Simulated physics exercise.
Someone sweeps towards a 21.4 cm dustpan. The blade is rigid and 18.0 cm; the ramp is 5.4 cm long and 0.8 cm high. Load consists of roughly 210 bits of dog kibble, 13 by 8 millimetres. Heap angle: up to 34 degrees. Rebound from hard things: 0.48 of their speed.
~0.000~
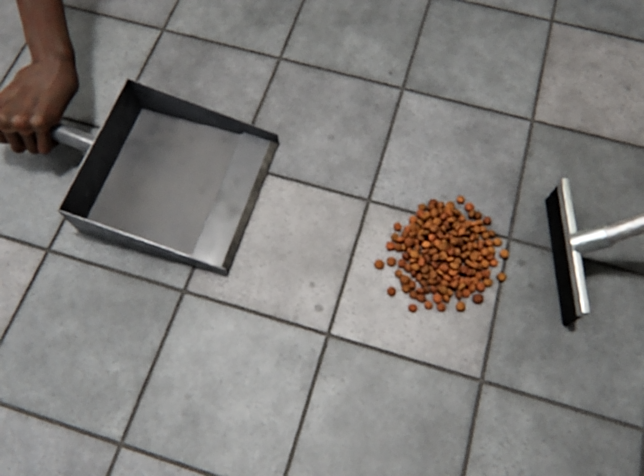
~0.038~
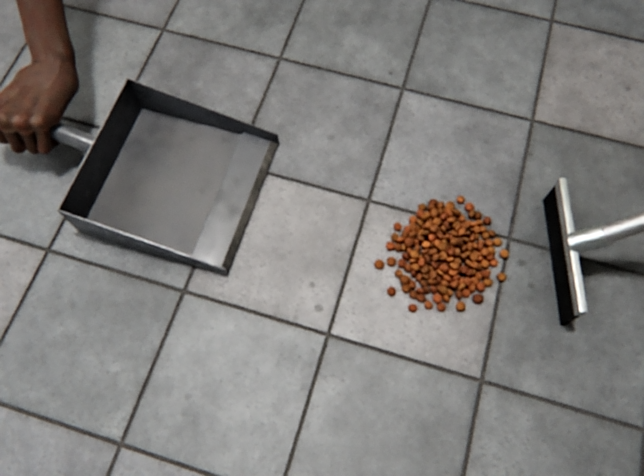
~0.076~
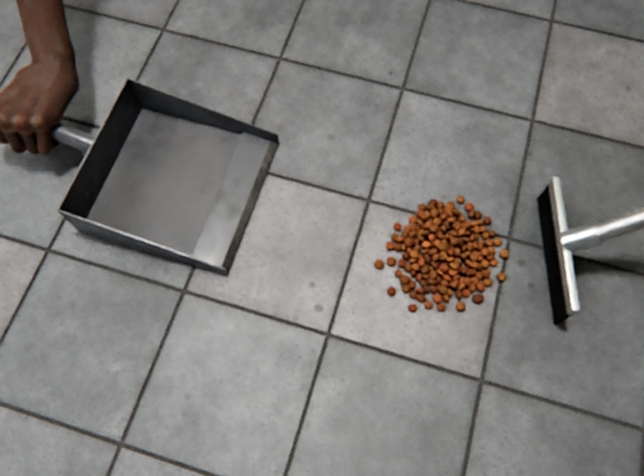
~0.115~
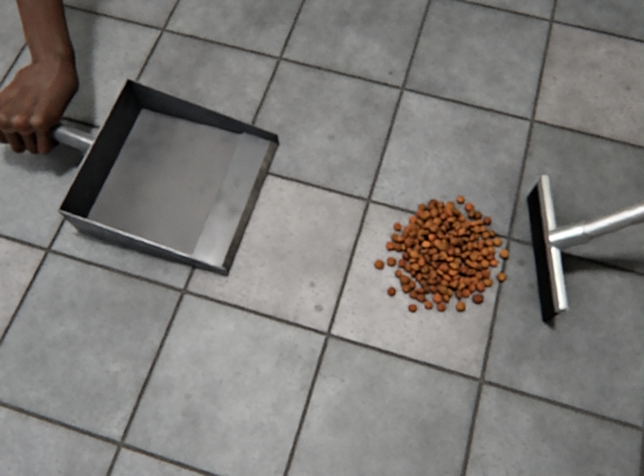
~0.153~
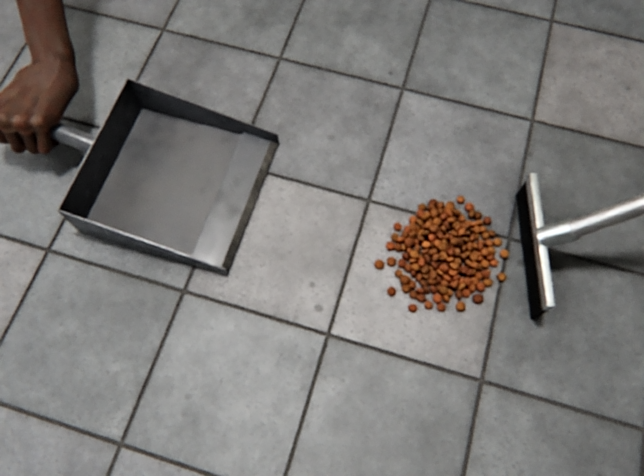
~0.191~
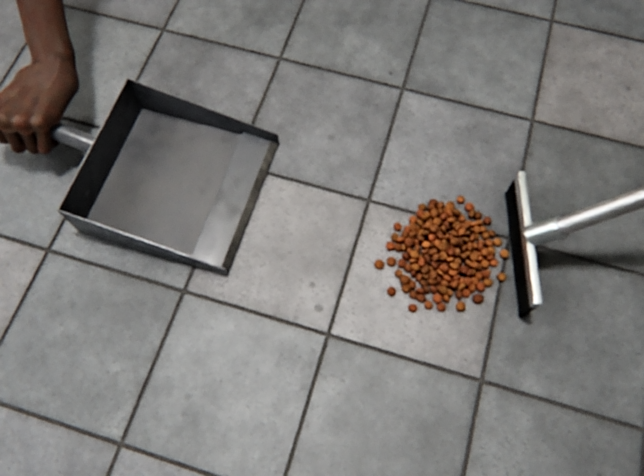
On a gray tiled floor, a hand held a metal dustpan still at the left while a flat-bladed sweeper slid a short way left, drawing close to an undisturbed pile of brown kibble.
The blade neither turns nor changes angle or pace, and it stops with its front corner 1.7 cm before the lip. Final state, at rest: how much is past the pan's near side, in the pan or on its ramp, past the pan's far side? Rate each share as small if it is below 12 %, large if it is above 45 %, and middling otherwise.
Past the pan's near side: Small, in the pan or on its ramp: Middling, past the pan's far side: Small.
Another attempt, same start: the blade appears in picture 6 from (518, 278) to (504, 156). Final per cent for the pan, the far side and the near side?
Final per cent - pan 0, far 10, near 0.
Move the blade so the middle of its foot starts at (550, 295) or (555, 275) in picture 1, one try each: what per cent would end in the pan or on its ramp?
Around 25 percent, then around 25 percent.
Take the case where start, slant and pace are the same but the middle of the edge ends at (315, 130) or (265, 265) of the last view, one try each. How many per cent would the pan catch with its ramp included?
Roughly 0 % and 20 %.
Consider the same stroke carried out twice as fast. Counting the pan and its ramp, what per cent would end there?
Then around 25 per cent.
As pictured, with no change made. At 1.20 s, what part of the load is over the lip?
20 % so far.
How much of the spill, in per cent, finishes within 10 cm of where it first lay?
10 %.
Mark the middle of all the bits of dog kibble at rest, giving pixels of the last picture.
Estimated resting centre: Around (261, 229).
After 0.58 s, middle of the blade 21 cm from the lip; 0 % over the lip, far side 0 %, near side 0 %.
Then, at 0.83 s, middle of the blade 11 cm from the lip; 0 % over the lip, far side 0 %, near side 5 %.
After 1.20 s, middle of the blade 4 cm from the lip; 20 % over the lip, far side 0 %, near side 5 %.
By 1.5 s all is still; near side 5 %, pan 20 %, far side 0 %, in front of the lip or behind the blade 75 %.
